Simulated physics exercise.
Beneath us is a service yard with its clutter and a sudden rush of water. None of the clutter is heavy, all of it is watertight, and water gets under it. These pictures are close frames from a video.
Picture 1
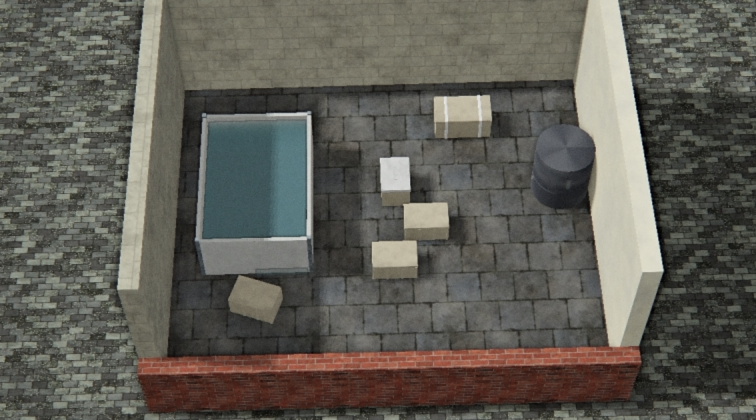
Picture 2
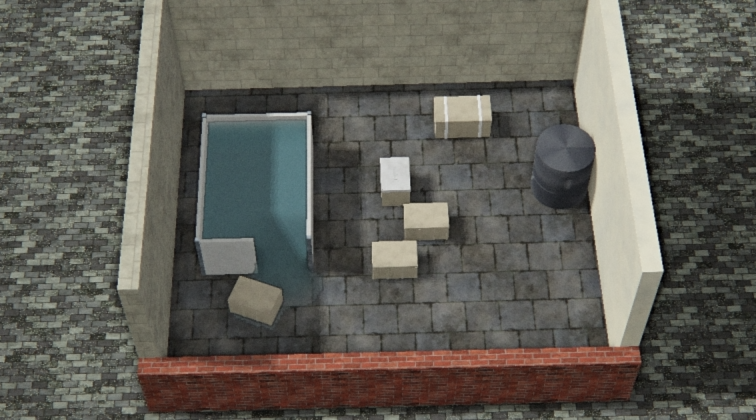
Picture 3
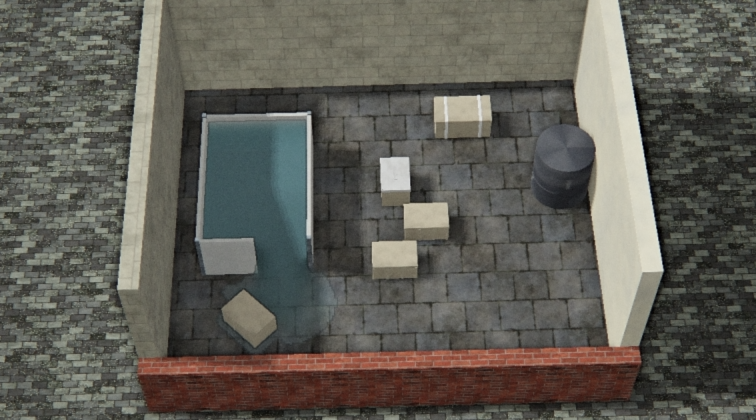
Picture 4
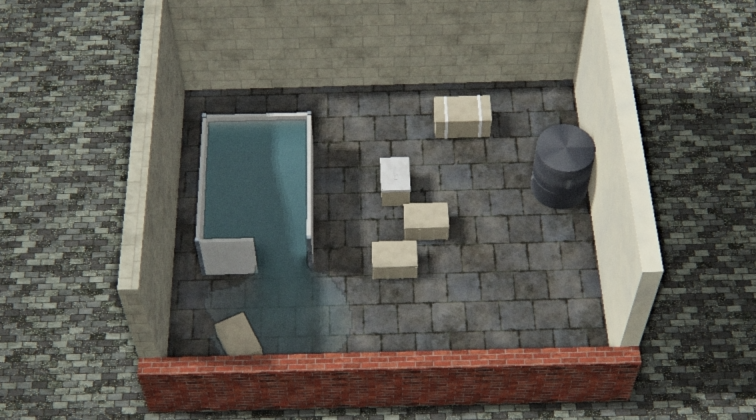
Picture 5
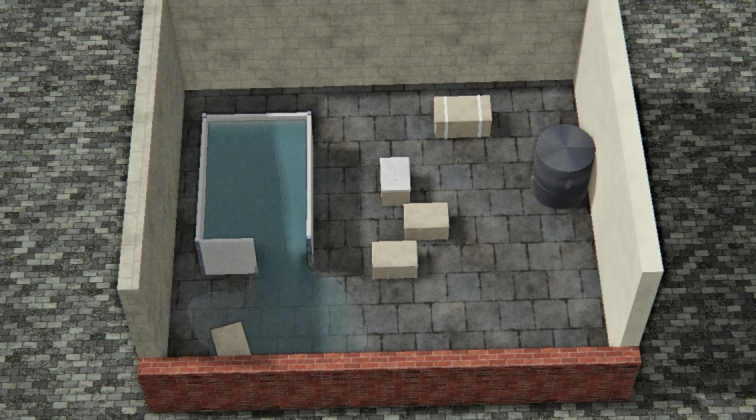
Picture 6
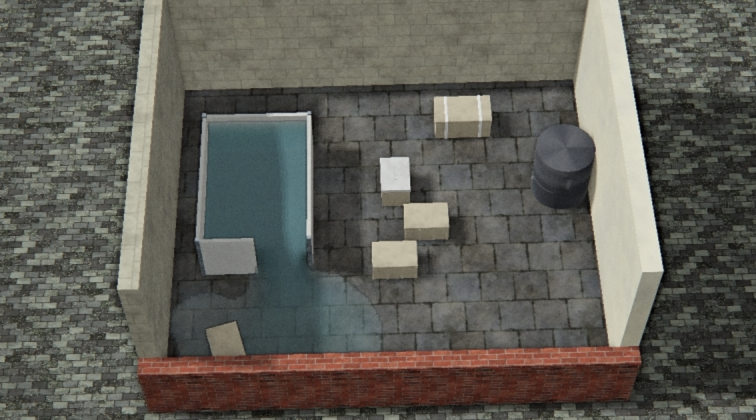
A walled yard of dark paving, with pale walls and a low red brick wall in front, is seen from high above by a still camera. A white-rimmed tank of blue-green water stands at left, with pale blocks across the middle, a banded chest behind and a dark barrel at right. The tank's front opens, water spreads over the paving, and the nearest block turns and slides toward the brick wall, edging left.
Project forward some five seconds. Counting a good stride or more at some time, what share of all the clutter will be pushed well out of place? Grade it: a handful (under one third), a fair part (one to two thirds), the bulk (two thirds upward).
A handful.
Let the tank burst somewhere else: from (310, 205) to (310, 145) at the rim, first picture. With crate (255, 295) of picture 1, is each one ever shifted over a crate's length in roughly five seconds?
Going by the pictures, this one stopped short.
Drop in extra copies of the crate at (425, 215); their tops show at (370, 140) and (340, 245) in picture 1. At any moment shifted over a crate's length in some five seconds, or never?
Answers in the order given: Stayed within the threshold, stayed within the threshold.
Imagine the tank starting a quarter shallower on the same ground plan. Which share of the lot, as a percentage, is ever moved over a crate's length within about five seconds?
Share: Close to 20 %.
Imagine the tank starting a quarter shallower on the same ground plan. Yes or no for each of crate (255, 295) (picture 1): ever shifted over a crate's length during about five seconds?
My call: Swept aside.
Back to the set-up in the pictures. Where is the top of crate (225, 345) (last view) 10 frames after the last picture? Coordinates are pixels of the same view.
Near (214, 278).
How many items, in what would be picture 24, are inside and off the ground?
The total here is 1.
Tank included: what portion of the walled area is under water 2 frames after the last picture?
I'd put it near 25 percent.
A moment on, 1 of 5 are well off their spots; 0 afloat.
Next, 1 of 5 are well off their spots; 1 afloat.
Later, 1 of 5 are well off their spots; 1 afloat.
In the end, 1 of 5 are well off their spots, and 1 have been at some point; 1 afloat.
